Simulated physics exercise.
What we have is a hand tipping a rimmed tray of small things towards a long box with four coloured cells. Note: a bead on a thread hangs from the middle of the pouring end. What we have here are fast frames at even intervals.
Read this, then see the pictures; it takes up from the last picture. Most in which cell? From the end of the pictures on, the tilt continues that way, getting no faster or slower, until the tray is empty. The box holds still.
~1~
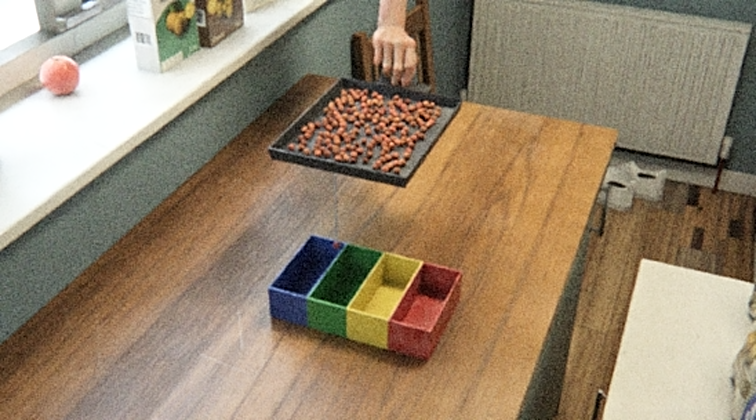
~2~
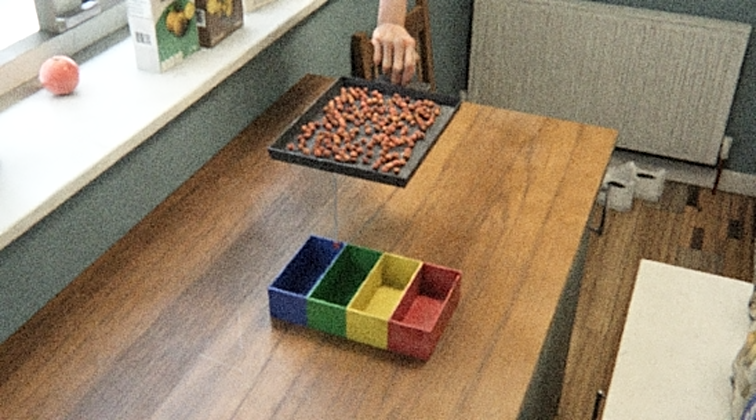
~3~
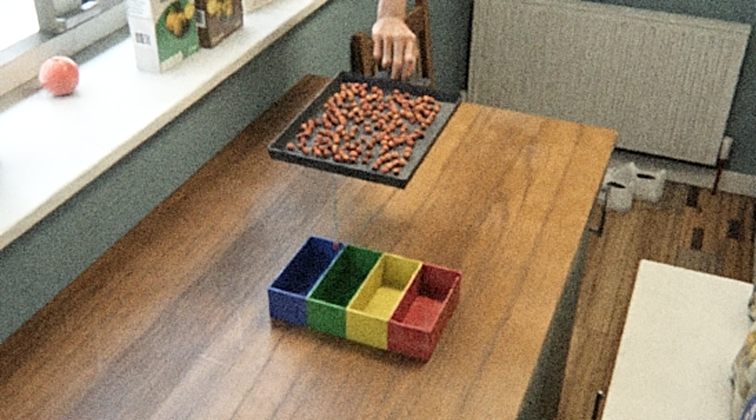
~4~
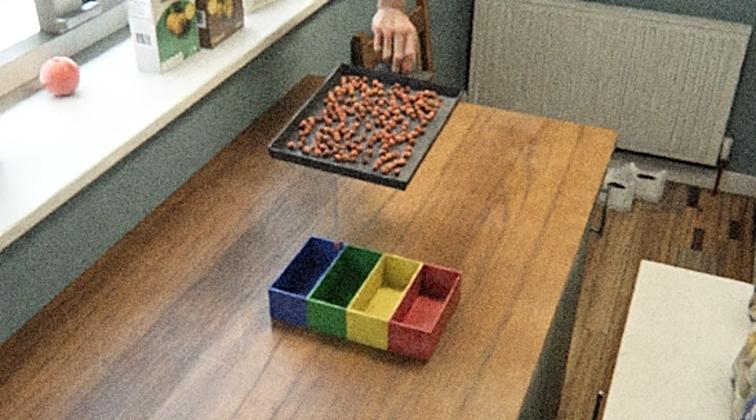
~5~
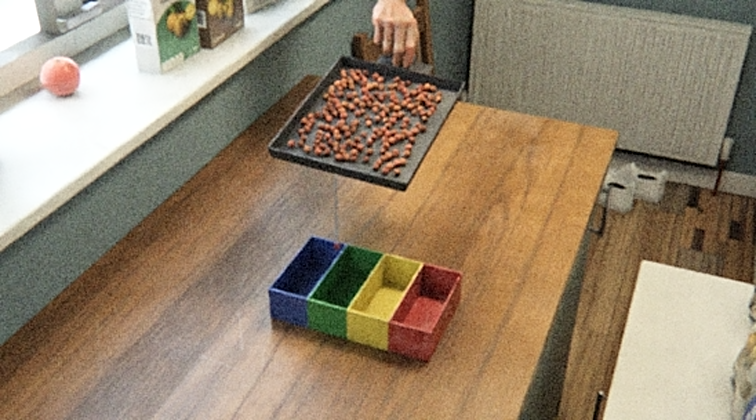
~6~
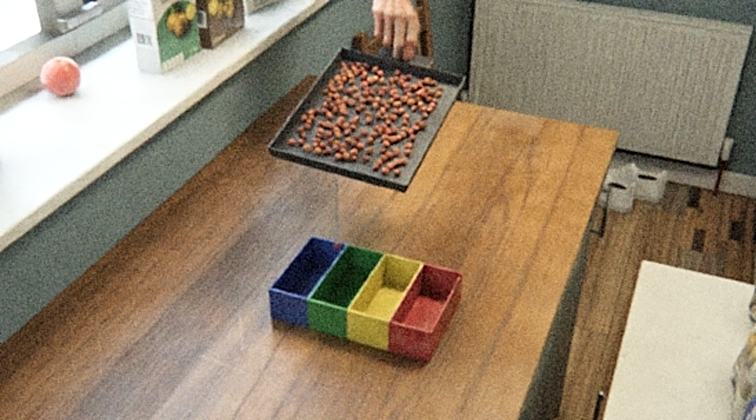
Yellow cell.
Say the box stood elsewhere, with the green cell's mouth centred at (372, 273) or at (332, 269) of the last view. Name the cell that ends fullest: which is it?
Going by the two tries in order: Green, then that yellow cell.
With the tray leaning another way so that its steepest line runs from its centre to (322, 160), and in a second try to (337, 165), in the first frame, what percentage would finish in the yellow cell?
I'd put it at some 0 % and then some 10 %.
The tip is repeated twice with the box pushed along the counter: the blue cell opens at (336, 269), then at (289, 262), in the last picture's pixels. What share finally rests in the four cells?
Roughly 90% on the first try and 100% on the second.
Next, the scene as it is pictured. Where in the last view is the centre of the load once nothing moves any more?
Resting centre, last frame: Roughly (366, 312).
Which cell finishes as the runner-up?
That one is that green cell.
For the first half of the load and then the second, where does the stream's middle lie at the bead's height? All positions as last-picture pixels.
For the early half I get (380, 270), and for the late half (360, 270).
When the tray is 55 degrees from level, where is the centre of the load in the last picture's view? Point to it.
Load centre: Approx. (366, 150).
Soon after the last picture, tray tipped steeply; nearly all on the tray; a stray few falling or outside the box.
A little later, tray tipped right over; nearly all on the tray; a stray few in the yellow cell; a stray few in the red cell; a stray few falling or outside the box.
Later still, tray tipped past a quarter turn; about half in the yellow cell; about a third in the green cell; a small part in the blue cell; a small part in the red cell; a stray few falling or outside the box.
At rest, tray tipped past a quarter turn; about half in the yellow cell; about a third in the green cell; a small part in the blue cell; a small part in the red cell; a stray few outside the box.
